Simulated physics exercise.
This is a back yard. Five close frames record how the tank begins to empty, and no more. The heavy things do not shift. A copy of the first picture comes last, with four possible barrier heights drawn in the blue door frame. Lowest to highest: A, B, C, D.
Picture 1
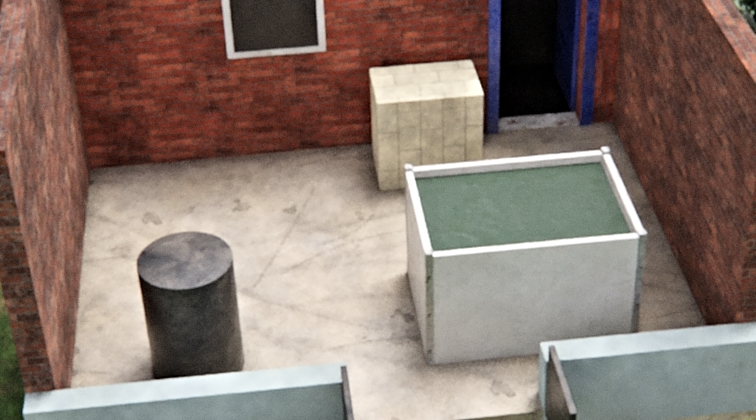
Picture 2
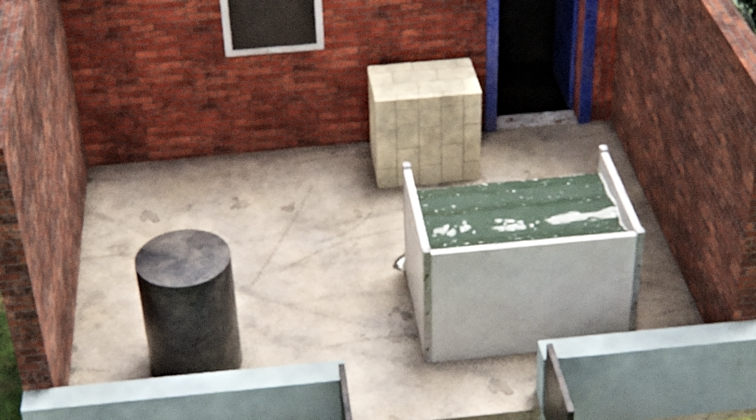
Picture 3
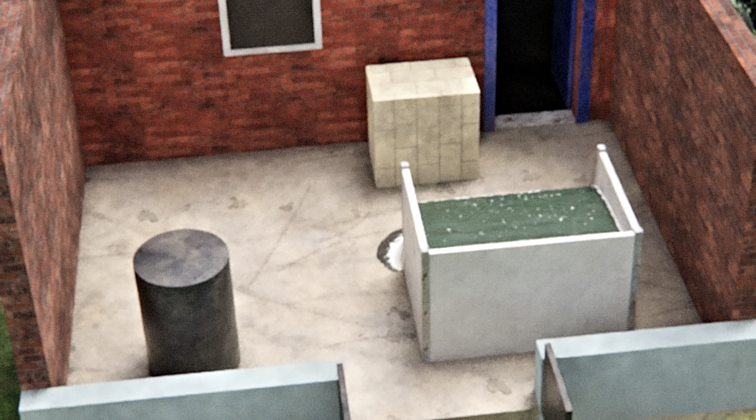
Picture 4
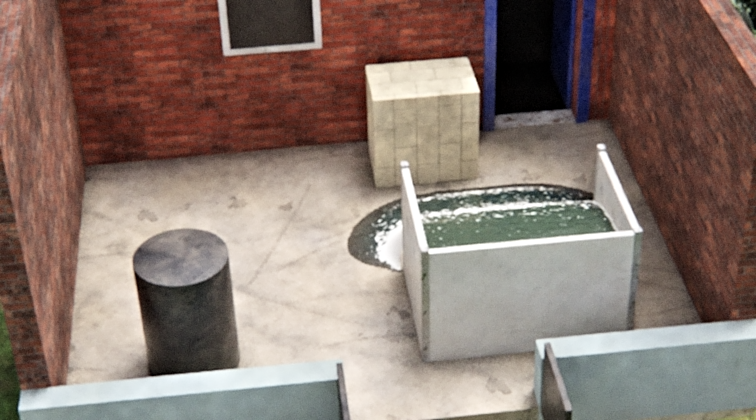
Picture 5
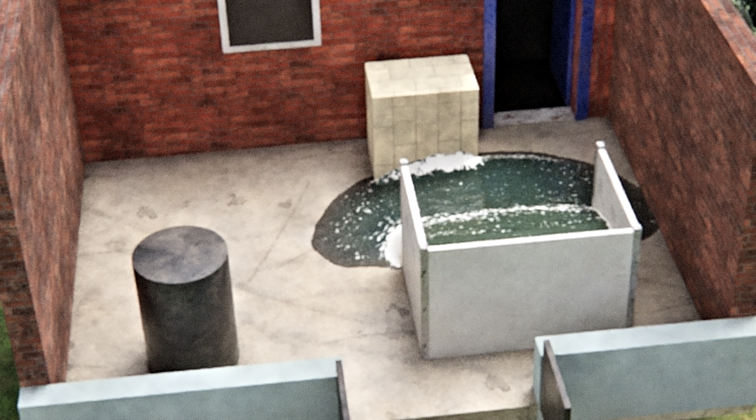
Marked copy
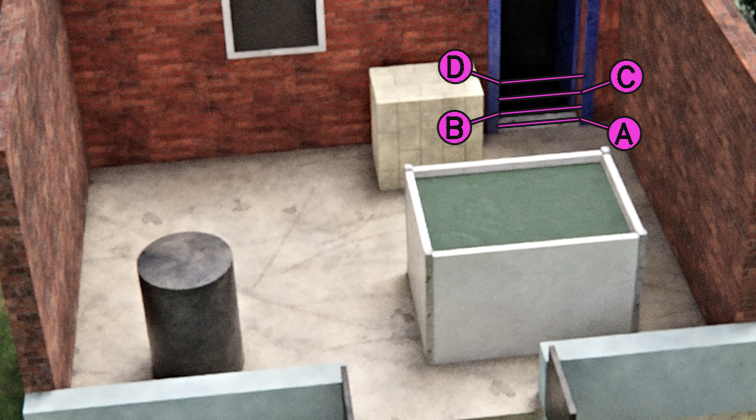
The video shows a brick-walled yard with a dark cylinder, a pale block and a white tank of green water; the tank's back side opens, and foamy water pours out, spreading across the ground behind and around the block.
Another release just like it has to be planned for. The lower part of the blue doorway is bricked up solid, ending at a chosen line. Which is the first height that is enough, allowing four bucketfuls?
I would pick line D.
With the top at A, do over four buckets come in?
Yes, that goes wrong.
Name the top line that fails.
It is C.
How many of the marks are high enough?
One of the four.
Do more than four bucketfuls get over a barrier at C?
Yes.
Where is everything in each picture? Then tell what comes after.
Water in the tank at rest, its middle at (521, 208); foot of the blue doorway at (539, 128); open gate at (444, 347).
Water covers 3 % of the ground, its front hidden from here.
Water covers 7 % of the ground, its front hidden from here.
Water covers 13 % of the ground and shows as far out as (364, 226).
Water covers 22 % of the ground and shows as far out as (362, 185).
On the marked copy, A at (539, 122); B at (540, 110); C at (540, 95); D at (541, 79); from the bottom up A, B, C, D.
With A, dozens of bucketfuls pour in.
With B, dozens of bucketfuls pour in.
With C, about 10 bucketfuls get in.
With D, a bucket or two gets in.
